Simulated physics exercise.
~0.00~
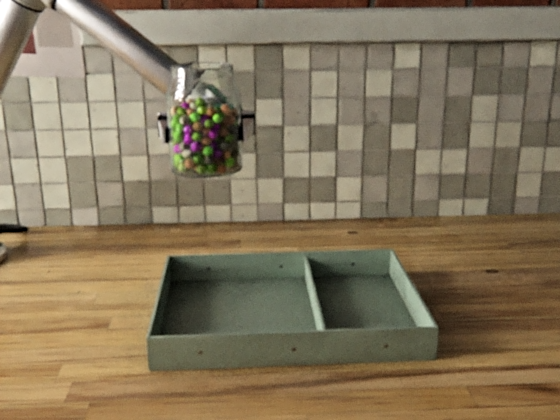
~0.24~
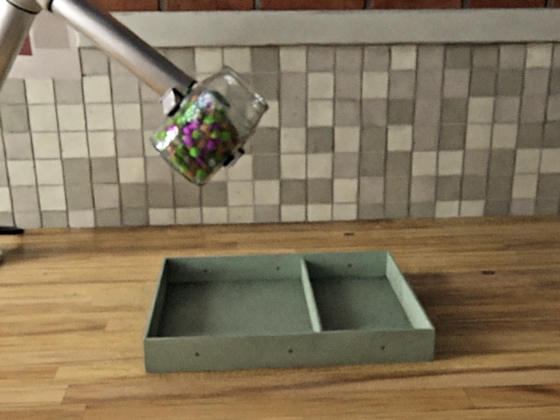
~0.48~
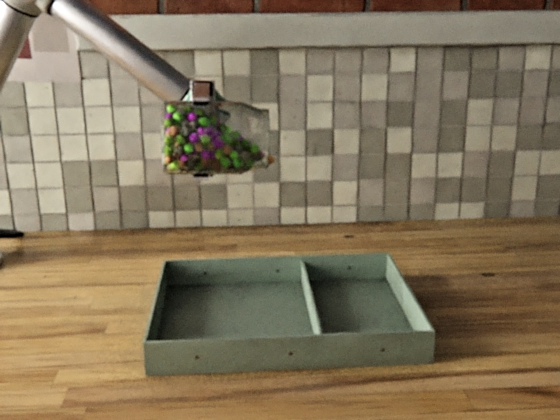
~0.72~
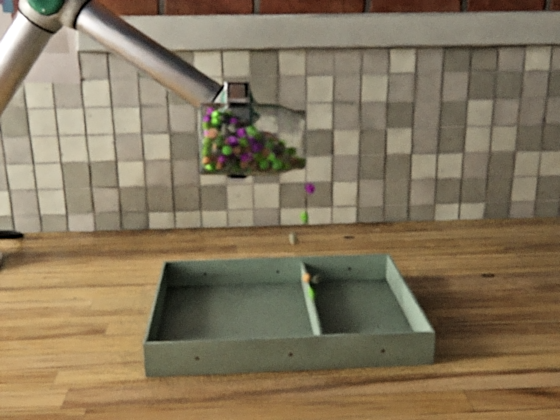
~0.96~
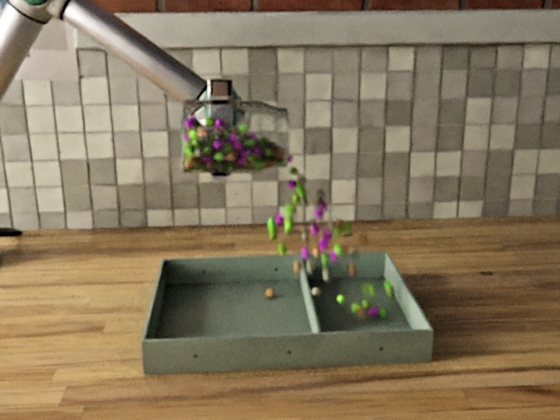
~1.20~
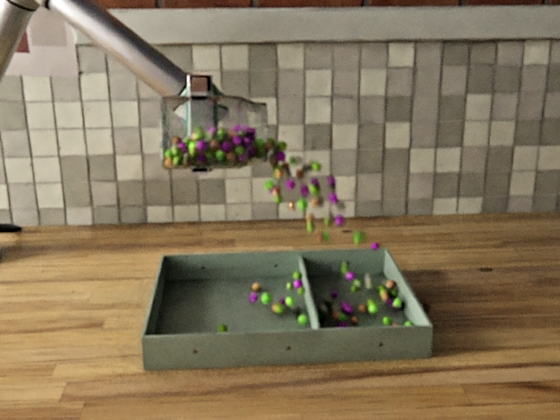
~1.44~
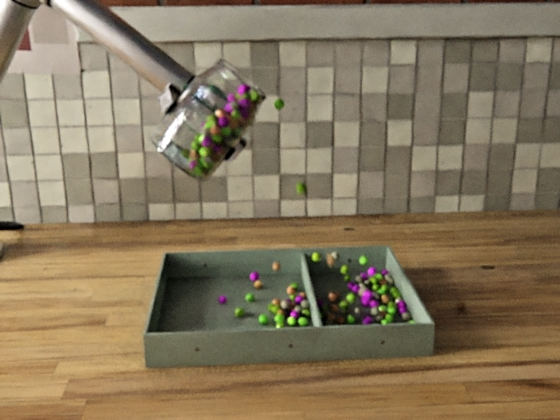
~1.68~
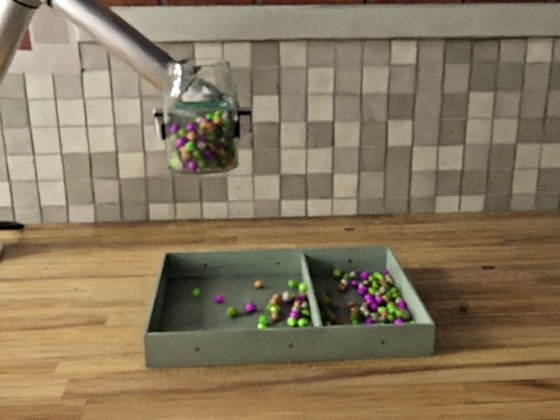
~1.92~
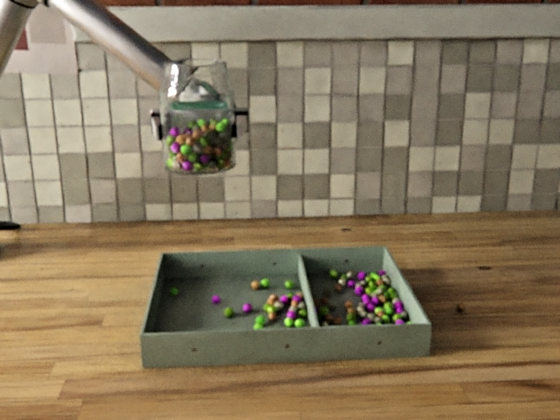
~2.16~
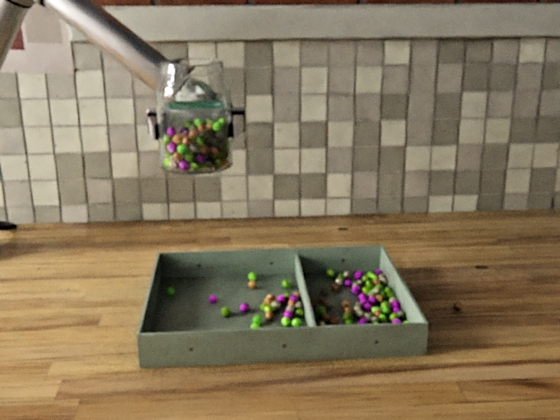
In this clip, a robotic arm tips a clear jar of green, purple and orange round sweets onto its side above a divided green tray, spilling some into both sections, then returns it upright, still partly full, with more sweets lying in the right section than the left.
